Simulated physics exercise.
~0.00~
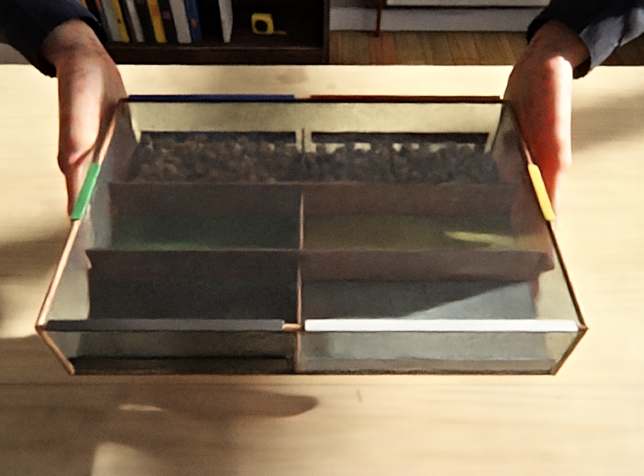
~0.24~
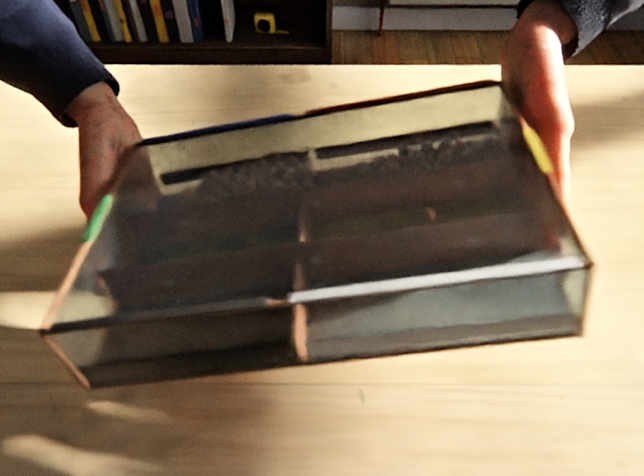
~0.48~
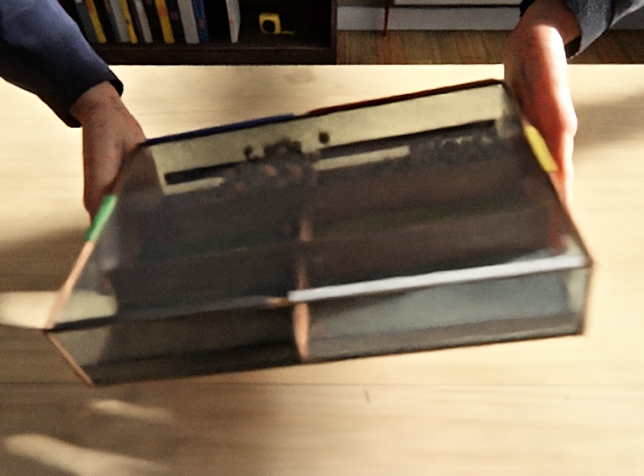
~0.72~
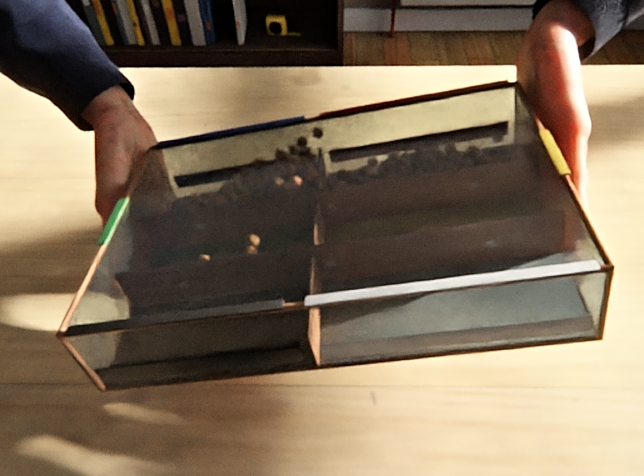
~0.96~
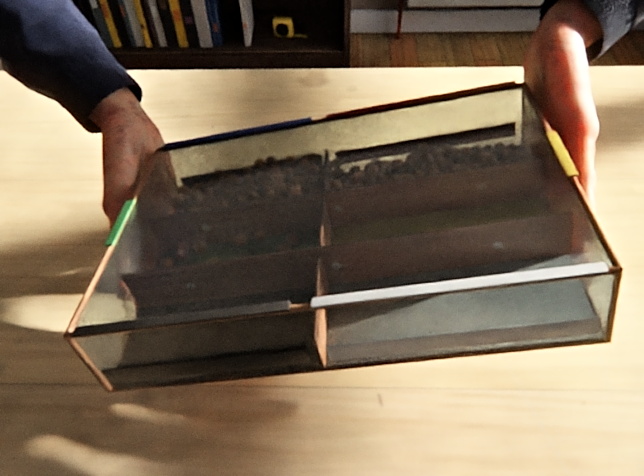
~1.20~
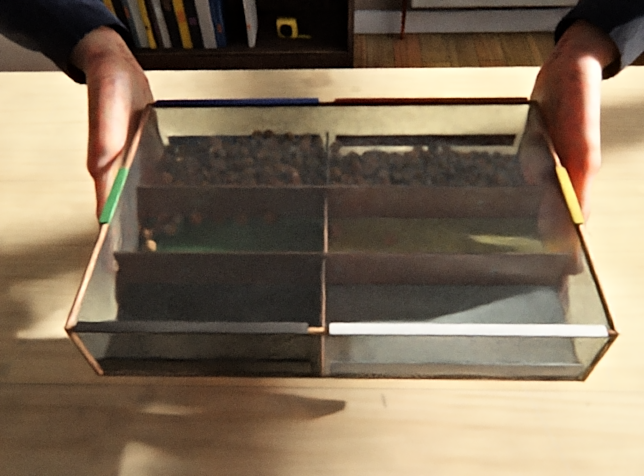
In this clip, two hands hold a clear-lidded, divided box of small dark balls above a wooden table, tilt it sideways, then level it again; a few balls shift leftward, but most end in the two back compartments, marked blue and red.
